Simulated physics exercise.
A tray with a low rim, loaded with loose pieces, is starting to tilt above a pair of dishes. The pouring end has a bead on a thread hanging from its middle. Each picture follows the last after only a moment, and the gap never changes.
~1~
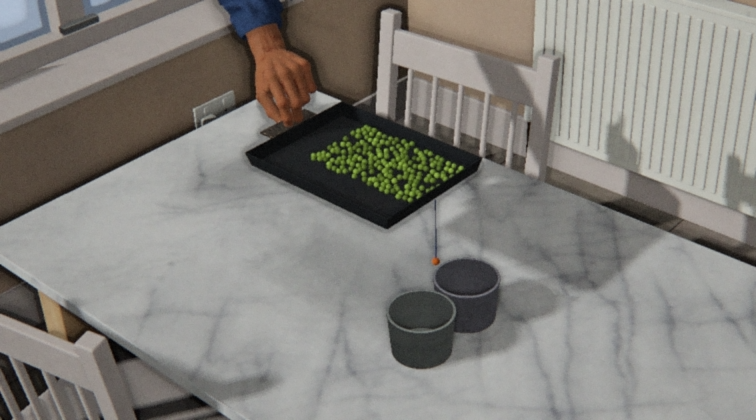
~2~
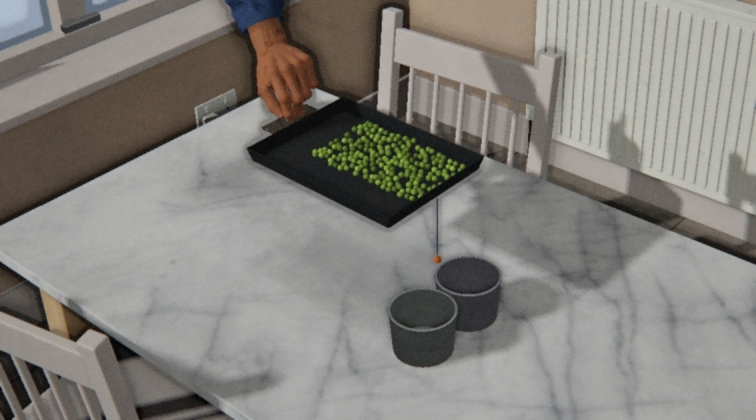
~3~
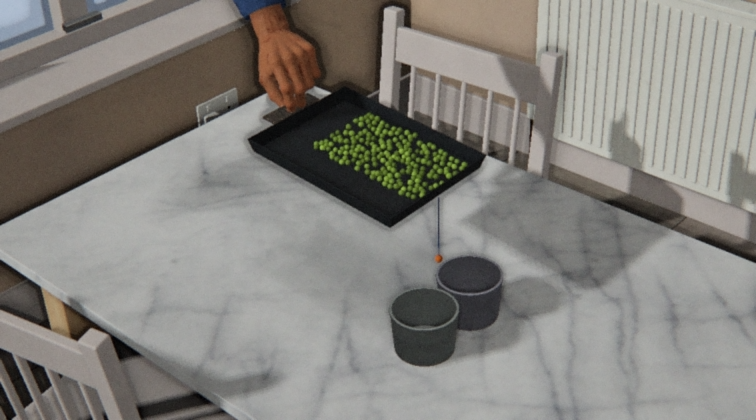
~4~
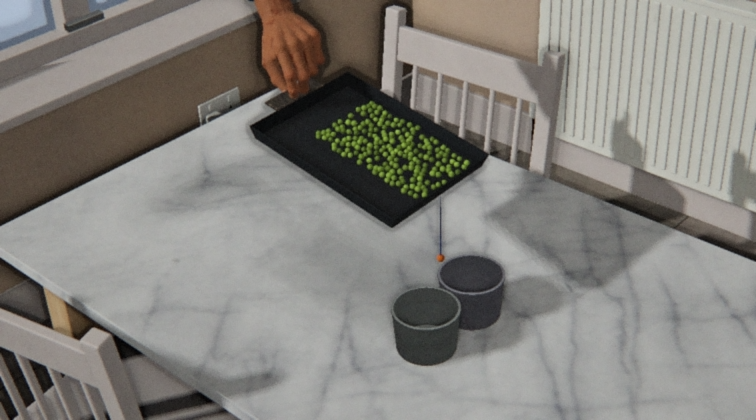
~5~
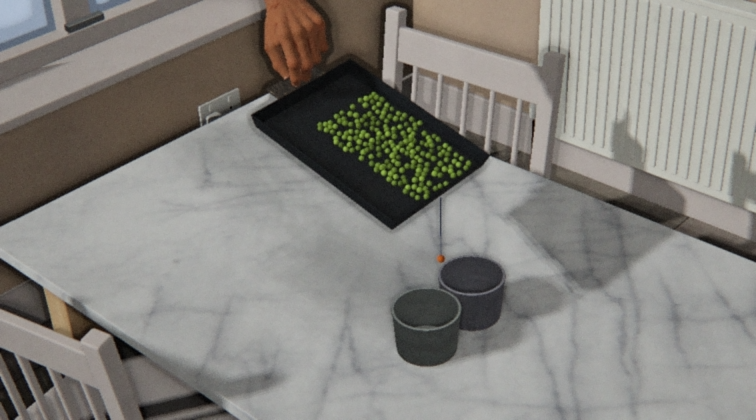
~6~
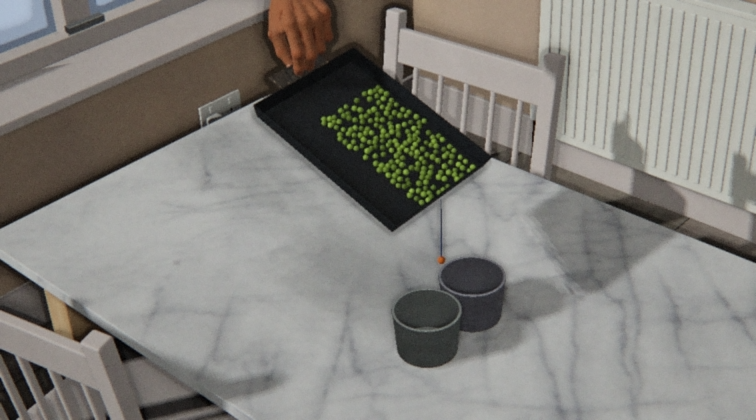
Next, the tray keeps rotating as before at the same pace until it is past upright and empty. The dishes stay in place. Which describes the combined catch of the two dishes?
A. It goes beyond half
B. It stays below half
Option A: It goes beyond half.
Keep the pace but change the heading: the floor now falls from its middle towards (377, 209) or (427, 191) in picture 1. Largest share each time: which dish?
Well, at the first place the left-side one, and at the second the right-side one.
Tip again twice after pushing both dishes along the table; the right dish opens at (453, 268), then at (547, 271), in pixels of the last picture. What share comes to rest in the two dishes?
Roughly 50% first, roughly 10% second.
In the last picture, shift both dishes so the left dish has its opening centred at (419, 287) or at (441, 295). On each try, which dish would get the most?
First try: The left-side dish; second try: The left-side dish.
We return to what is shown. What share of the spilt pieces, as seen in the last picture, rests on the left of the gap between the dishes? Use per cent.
Estimate: About 10 per cent.
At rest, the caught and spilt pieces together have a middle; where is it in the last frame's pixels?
Close to (439, 336), more or less.
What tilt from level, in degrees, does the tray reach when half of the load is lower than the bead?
Roughly 105 degrees of tilt.
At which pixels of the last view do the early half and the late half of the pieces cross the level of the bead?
Points: About (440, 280), then about (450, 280).
Shortly afterwards, tray tipped steeply; all but a few on the tray; a little in the air.
Next, tray tipped past a quarter turn; a little on the tray; near a third in the left dish; near a quarter in the right dish; a little outside both; near a quarter in the air.
Some moments later, tray tipped past a quarter turn; near half in the left dish; near a third in the right dish; a little outside both.
In the end, tray tipped past a quarter turn; near half in the left dish; near a third in the right dish; a little outside both.
